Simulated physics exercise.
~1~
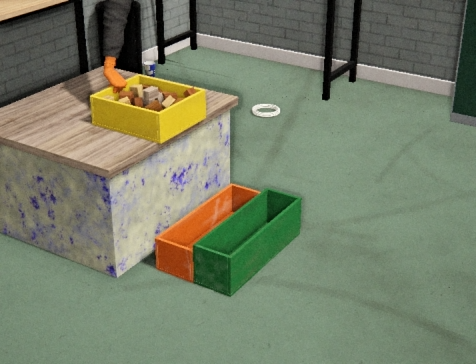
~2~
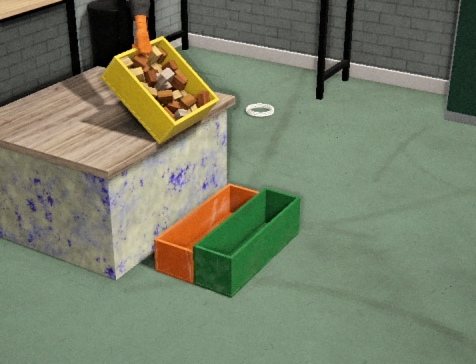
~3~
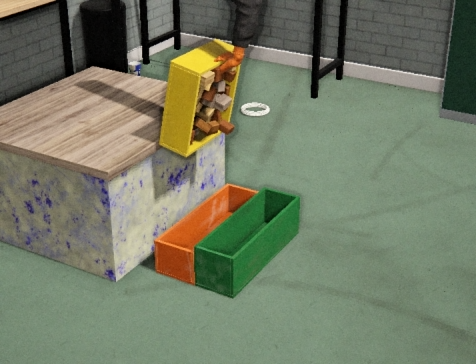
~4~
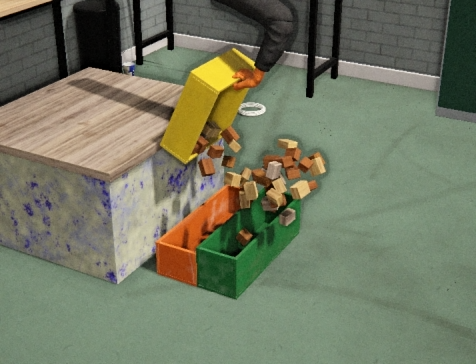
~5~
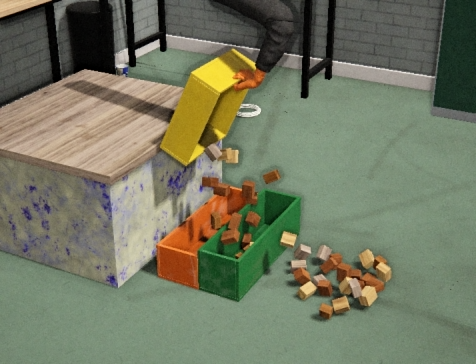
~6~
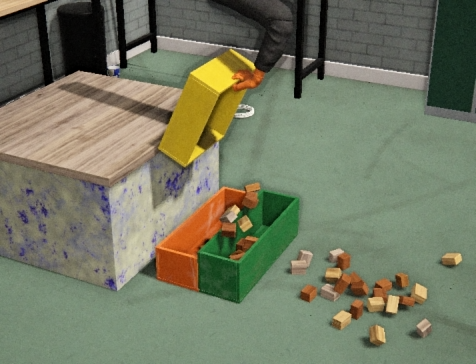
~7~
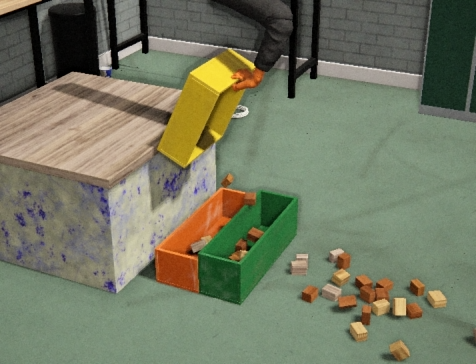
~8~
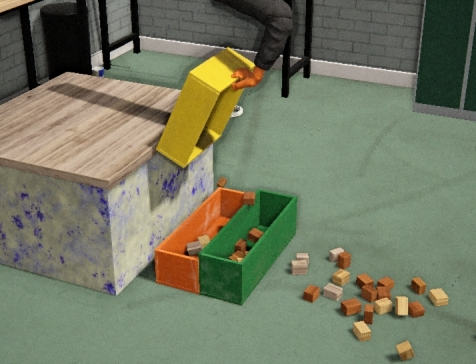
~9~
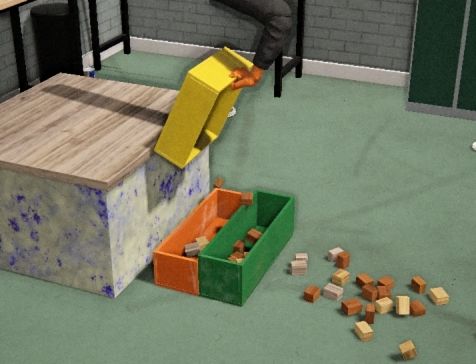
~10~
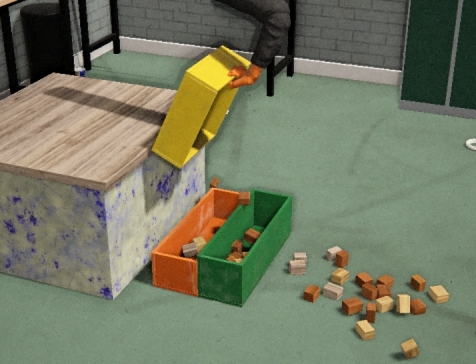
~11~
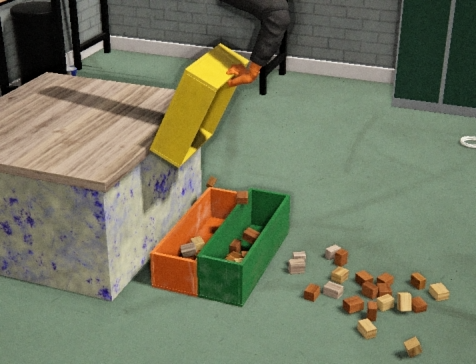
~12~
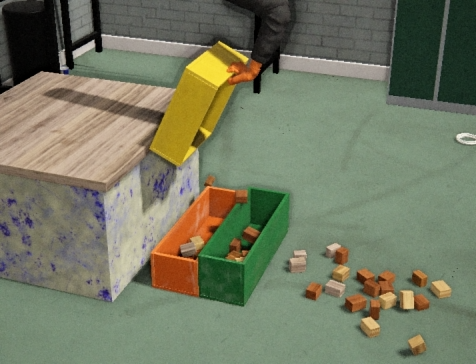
A yellow box tips wooden blocks off a bench, most landing beyond two long containers.
